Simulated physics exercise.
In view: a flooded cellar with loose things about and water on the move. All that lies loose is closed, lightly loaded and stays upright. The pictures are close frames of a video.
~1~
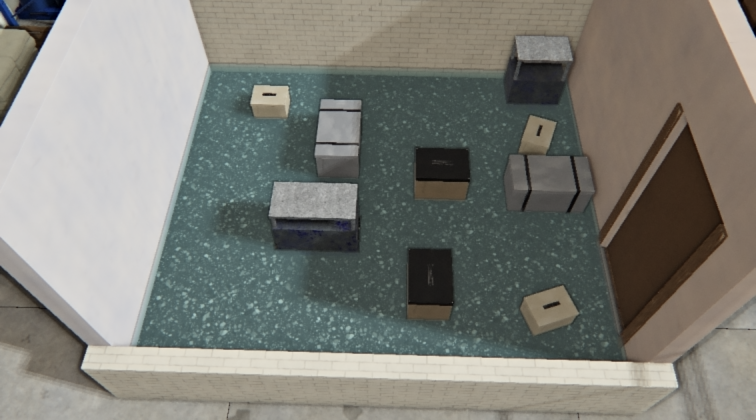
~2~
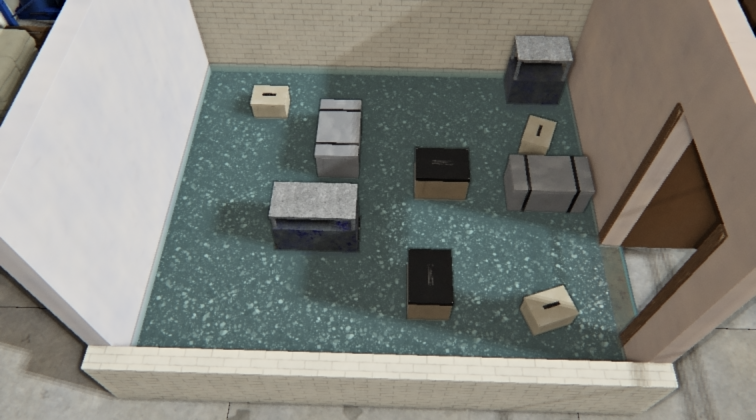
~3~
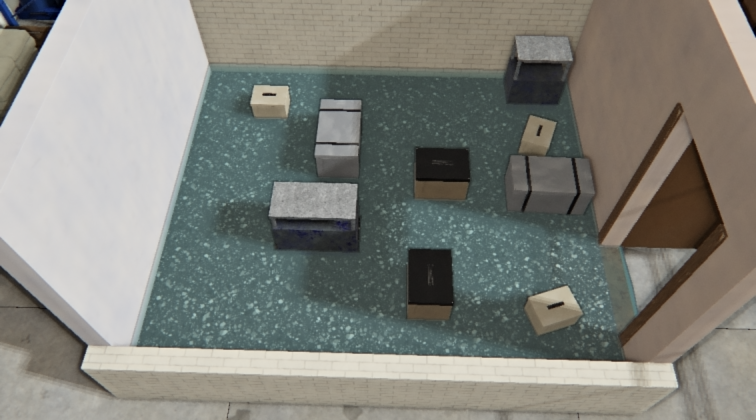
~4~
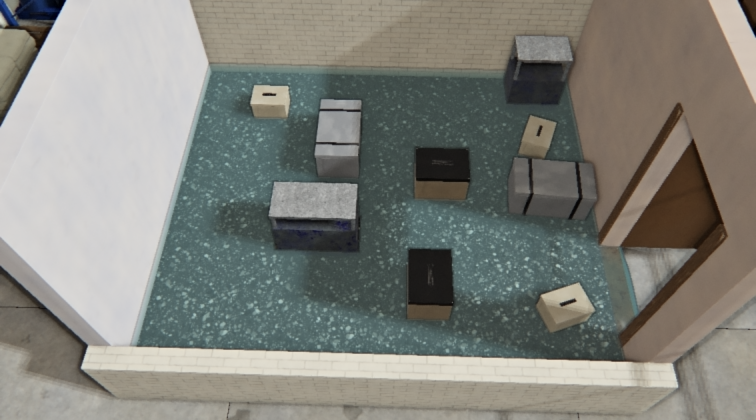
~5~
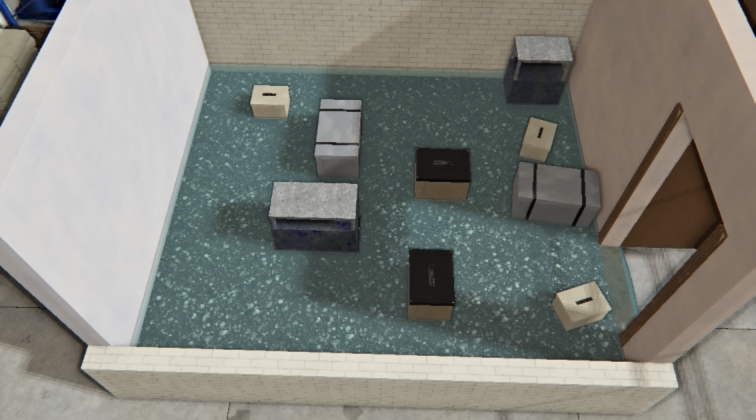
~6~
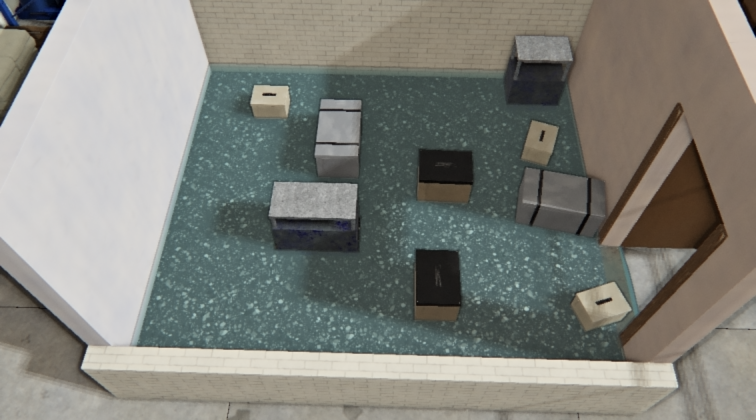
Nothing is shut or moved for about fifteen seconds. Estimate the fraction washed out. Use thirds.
It is two thirds or above.
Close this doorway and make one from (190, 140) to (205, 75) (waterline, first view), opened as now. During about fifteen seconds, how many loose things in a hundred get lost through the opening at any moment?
I make it 30 per cent.
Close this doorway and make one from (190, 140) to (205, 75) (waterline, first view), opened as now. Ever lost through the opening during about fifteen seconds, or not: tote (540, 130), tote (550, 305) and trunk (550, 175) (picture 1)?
In that order: Left behind, stays, stays.
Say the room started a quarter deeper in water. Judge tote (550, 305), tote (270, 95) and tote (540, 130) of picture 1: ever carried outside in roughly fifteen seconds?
In that order: Washed out, inside, gone.
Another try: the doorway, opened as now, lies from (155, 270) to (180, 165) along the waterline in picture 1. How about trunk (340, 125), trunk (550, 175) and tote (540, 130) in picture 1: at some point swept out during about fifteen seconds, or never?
As listed: Through, left behind, left behind.
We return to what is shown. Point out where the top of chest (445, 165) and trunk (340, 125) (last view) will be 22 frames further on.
At about (647, 287) and (402, 153).
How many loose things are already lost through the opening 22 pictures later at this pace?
The number is 4.
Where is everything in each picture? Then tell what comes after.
A tote at (551, 306), afloat; a trunk at (551, 173) floats; 0 of 7 have shifted, in the first frame.
A tote at (551, 306), afloat; a trunk at (551, 173) floats; 0 of 7 have shifted, in the second frame.
A tote at (556, 306), afloat, close to its start; a trunk at (552, 174), afloat; 0 of 7 have shifted, in the third frame.
A tote at (568, 303) floats, close to its start; a trunk at (555, 178), afloat, close to its start; 2 of 7 have shifted, in the fourth frame.
A tote at (584, 301), afloat, a stride from its start; a trunk at (559, 184), afloat, close to its start; 2 of 7 have shifted, in the fifth frame.
A tote at (604, 302) floats, a stride from its start; a trunk at (565, 192), afloat, close to its start; 4 of 7 have shifted, in the sixth frame.
A moment on, 1 of 7 are out; 6 afloat.
Next, 2 of 7 are out; 5 afloat.
Later, 4 of 7 are out; 2 afloat.
In the end, 5 of 7 are out; 2 afloat.
